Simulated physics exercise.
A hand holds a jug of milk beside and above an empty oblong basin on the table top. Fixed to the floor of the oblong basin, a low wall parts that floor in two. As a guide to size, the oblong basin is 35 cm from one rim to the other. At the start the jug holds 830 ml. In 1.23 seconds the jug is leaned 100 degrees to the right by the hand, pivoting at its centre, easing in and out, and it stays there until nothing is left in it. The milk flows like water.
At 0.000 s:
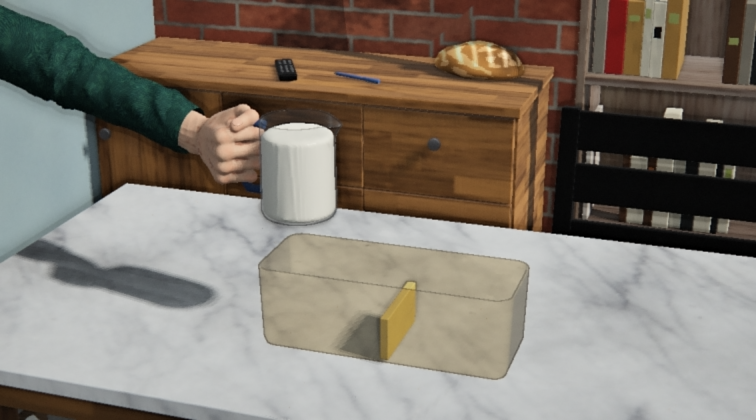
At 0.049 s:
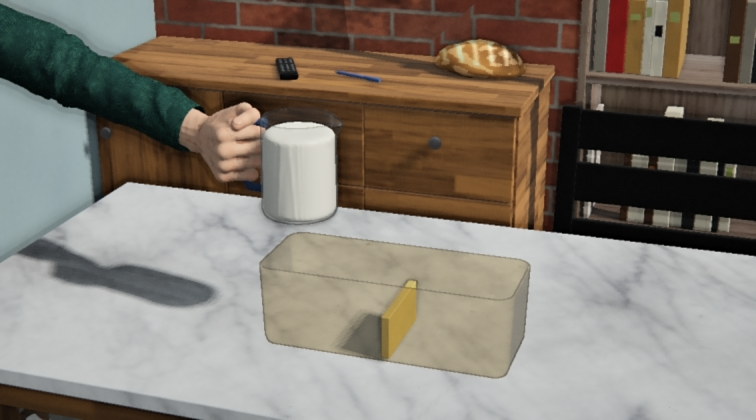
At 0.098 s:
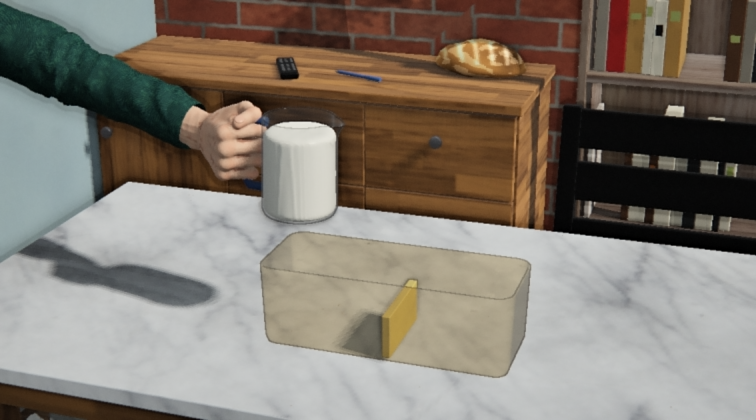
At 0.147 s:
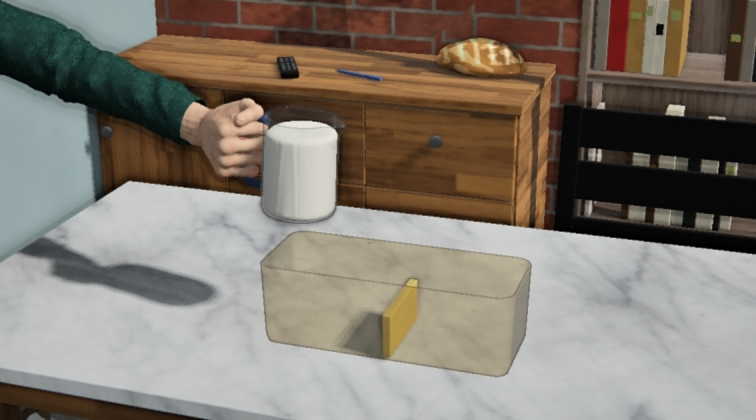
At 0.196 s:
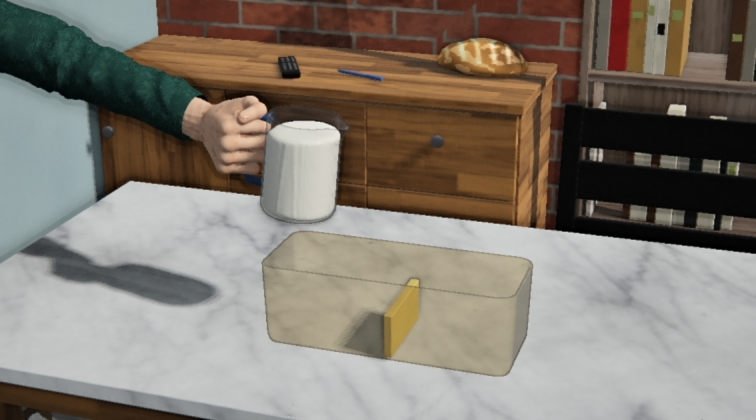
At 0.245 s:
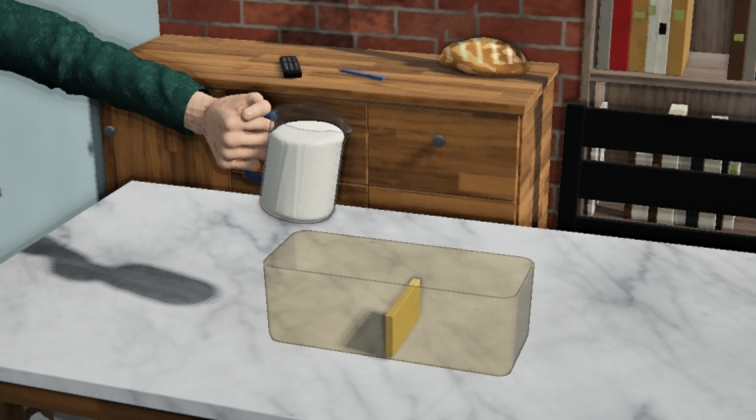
At the start, a hand in a green sleeve holds a jug of milk upright above a marble table, beside an empty oblong basin with a low yellow wall across its floor. The hand then slowly leans the jug slightly to the right, while the milk stays inside and the basin remains empty.
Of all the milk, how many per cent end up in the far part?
Roughly 57 per cent.
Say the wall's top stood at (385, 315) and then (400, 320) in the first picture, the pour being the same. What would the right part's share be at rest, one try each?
It comes to 85 per cent, and then 60 per cent.
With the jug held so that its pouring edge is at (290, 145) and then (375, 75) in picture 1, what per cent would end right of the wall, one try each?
Respectively 0 and 95 %.
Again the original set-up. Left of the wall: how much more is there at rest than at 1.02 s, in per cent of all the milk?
I'd say near 38 percent.
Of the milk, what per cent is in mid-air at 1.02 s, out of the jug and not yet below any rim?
Near 18 percent.
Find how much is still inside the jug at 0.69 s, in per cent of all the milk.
About 90 percent.
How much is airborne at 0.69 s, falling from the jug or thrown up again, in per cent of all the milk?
About 10 per cent.
Then, 0.69 s in, the tilt is 60° and 89 per cent is still to pour, 1 is left of the wall and 1 right of it.
Then, 1.02 s in, the tilt is 93° and 46 per cent is still to pour, 5 is left of the wall and 31 right of it.
Then, 1.36 s in, the tilt is 100° and 10 per cent is still to pour, 29 is left of the wall and 56 right of it.
Then, 1.73 s in, the tilt is 100° and 1 per cent is still to pour, 41 is left of the wall and 57 right of it.
Finally, 43 per cent lies left of the wall, 57 right of it and 1 outside.
